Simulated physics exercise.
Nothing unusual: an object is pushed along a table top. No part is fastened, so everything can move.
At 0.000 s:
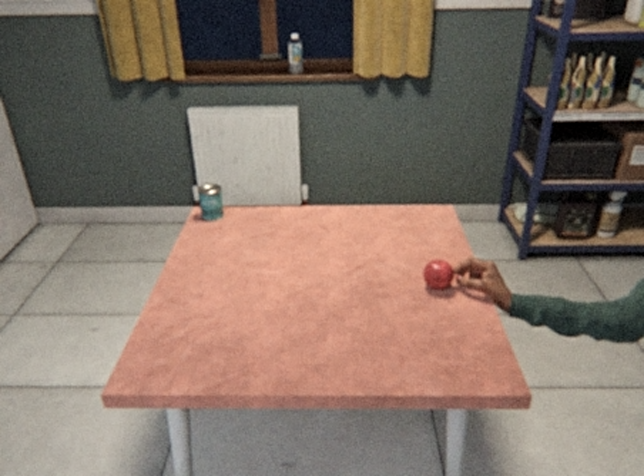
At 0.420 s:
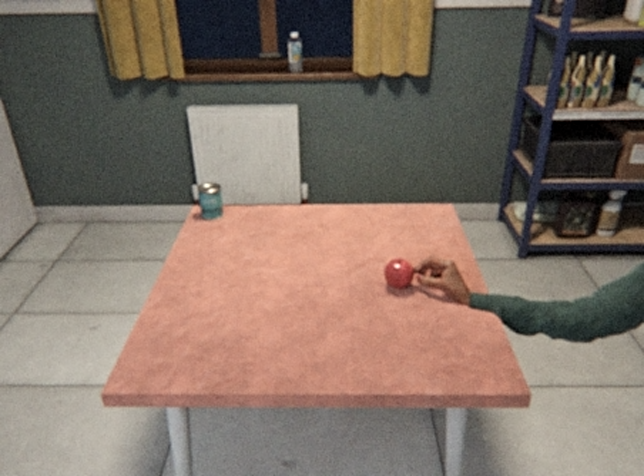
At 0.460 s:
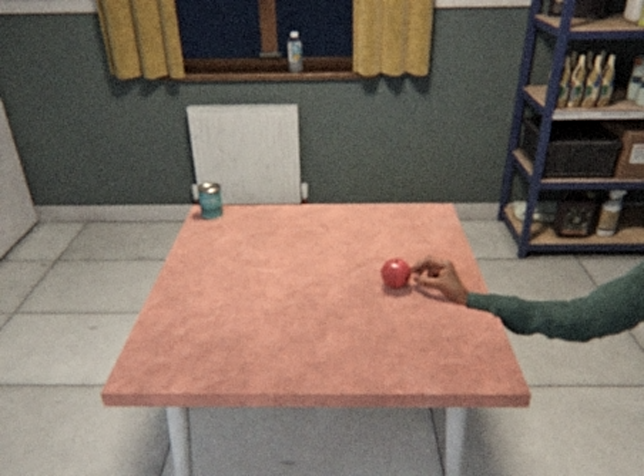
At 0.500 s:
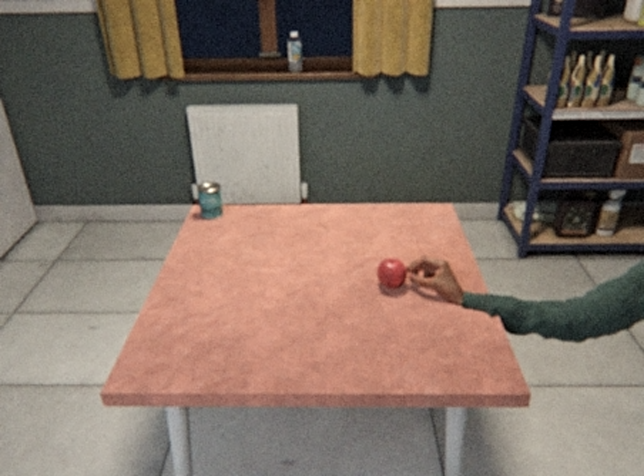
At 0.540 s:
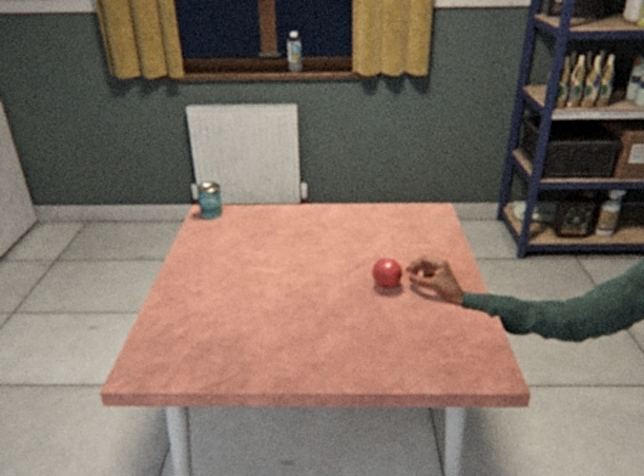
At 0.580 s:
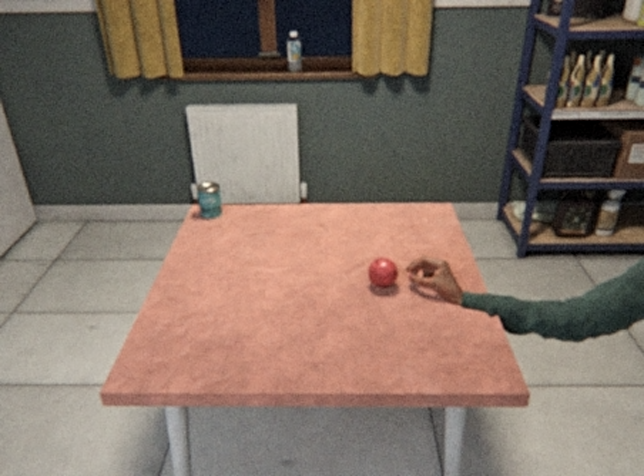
A hand in a green sleeve pushed a red apple leftward across a pinkish table top, then stayed still while the apple crept a little farther left, away from the fingers.
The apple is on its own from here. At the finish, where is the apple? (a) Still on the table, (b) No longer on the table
Answer: A.
After 0.68 s, red apple shifted a little near (375, 273).
After 0.78 s, red apple shifted about its own width near (369, 273).
After 0.98 s, red apple shifted about its own width near (365, 273).
In the end (1.3 s), moved from the start, red apple. At the end, from the last picture's camera, red apple near (365, 273).
